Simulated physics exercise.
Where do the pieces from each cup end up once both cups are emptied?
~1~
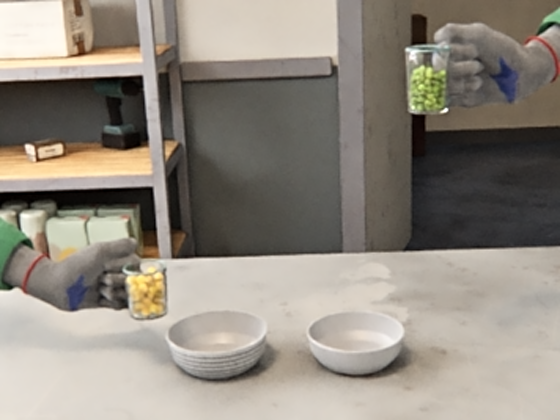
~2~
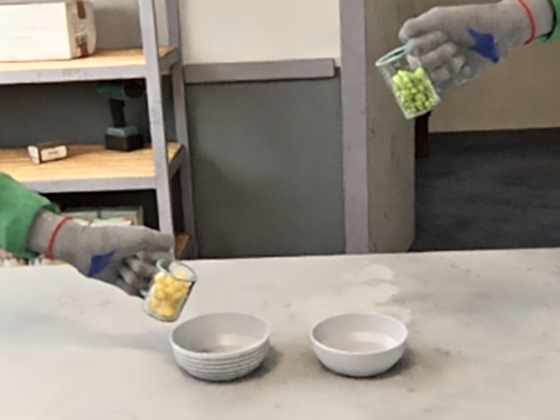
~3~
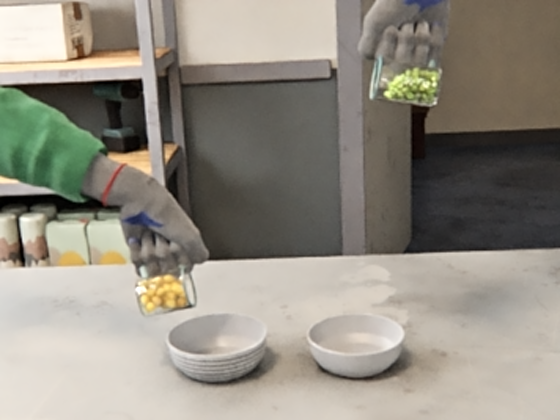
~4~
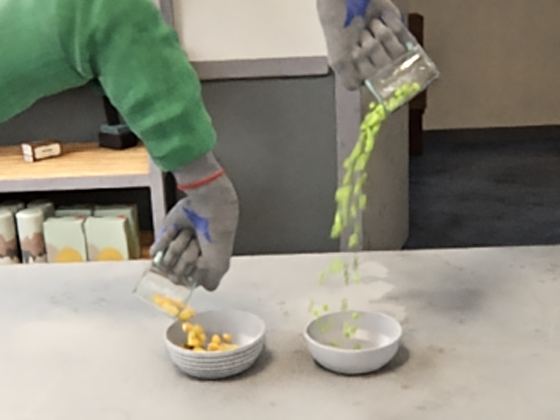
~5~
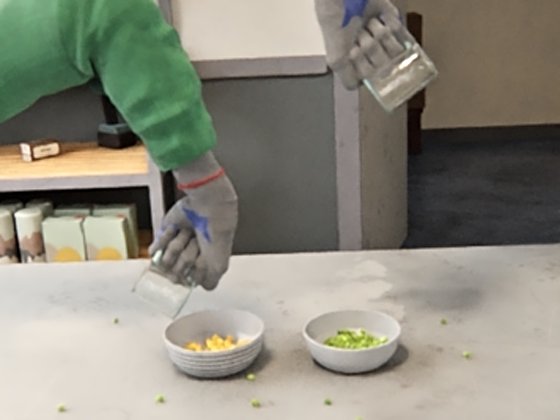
The yellow pieces all end up in the left bowl. Most of the green pieces, poured from higher up, land in the right bowl, but some lie scattered on the table.
